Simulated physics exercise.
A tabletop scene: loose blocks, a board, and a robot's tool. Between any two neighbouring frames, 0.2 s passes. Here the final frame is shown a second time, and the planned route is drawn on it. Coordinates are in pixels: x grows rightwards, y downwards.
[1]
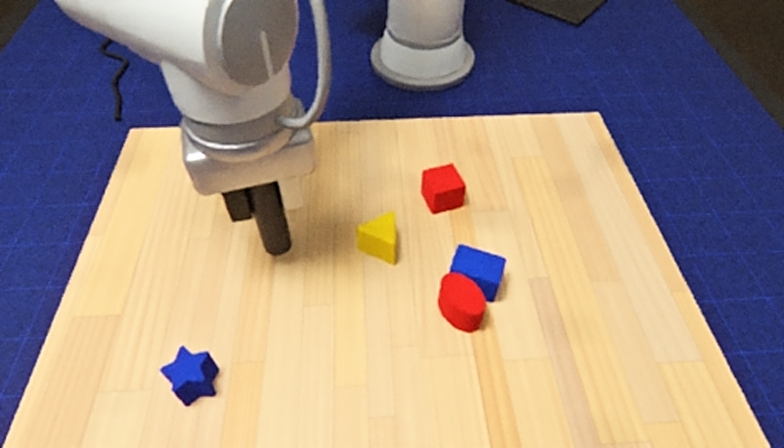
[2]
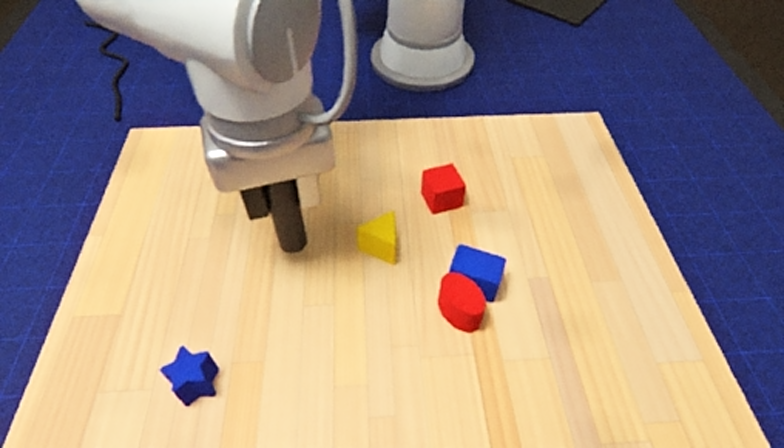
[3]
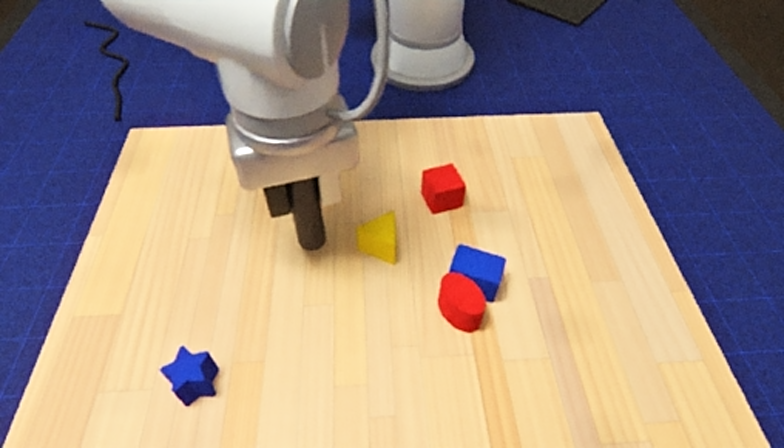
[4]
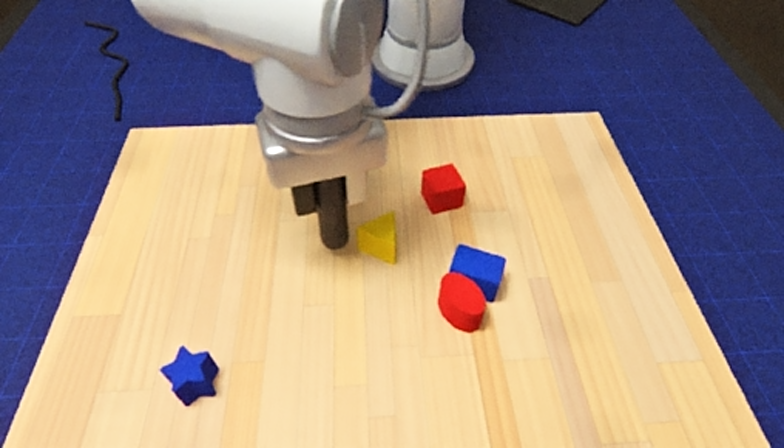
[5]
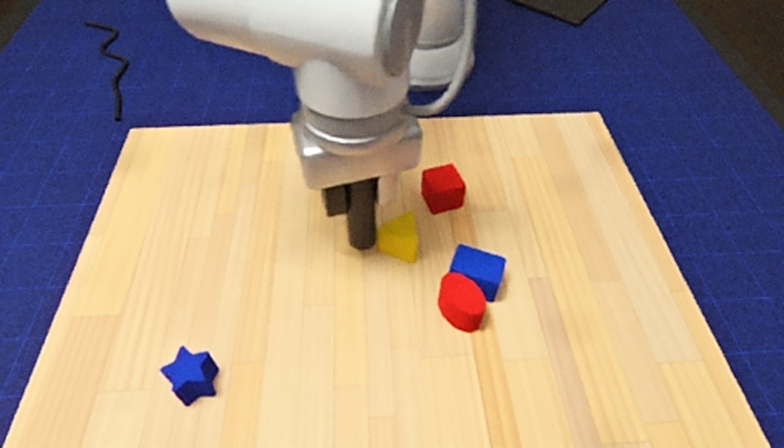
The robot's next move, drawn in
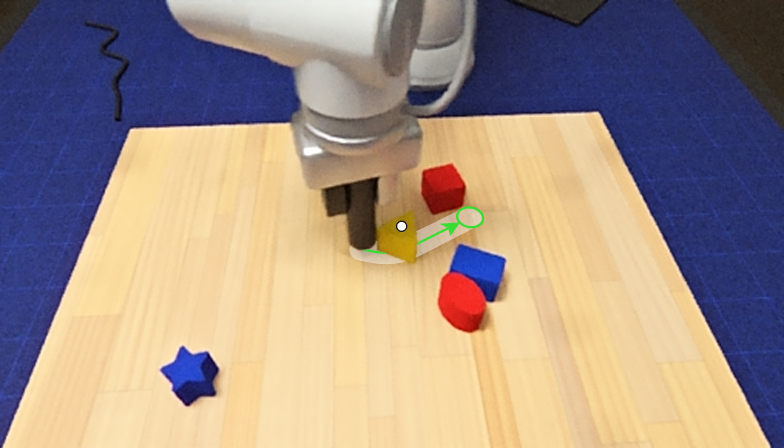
A white robot arm with a dark, blunt tool reaches over a pale wooden board on a blue surface, seen from above at a fixed angle. A yellow triangular block sits near the middle, a red square one behind it to the right, blue and red blocks touching nearer, and a blue star at front left. The arm glides steadily right, meets the yellow block and nudges it slightly rightward, while the others stay still.
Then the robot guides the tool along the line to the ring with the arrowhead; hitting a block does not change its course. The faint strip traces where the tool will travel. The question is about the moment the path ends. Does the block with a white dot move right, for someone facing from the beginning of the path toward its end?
Yes, that is what happens.
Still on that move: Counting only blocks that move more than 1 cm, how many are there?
Number moved: 1.
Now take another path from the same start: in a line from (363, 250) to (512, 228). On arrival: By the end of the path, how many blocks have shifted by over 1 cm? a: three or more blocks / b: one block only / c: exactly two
Correct choice: B.
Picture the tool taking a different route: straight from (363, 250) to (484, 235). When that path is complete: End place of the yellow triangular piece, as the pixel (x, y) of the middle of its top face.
It is at (514, 226).
Drawn move, from (363, 250) over (404, 250) and (438, 233) to (470, 217); the dot is on the yellow triangular piece.
The first path, step by step. One third of the way, tool (404, 240); yellow triangular piece (443, 221), turned 15° anticlockwise.
Two thirds of the way, tool (440, 223); yellow triangular piece (480, 212).
At the end, tool (472, 207); yellow triangular piece (506, 210), turned 60° clockwise; red square piece still.
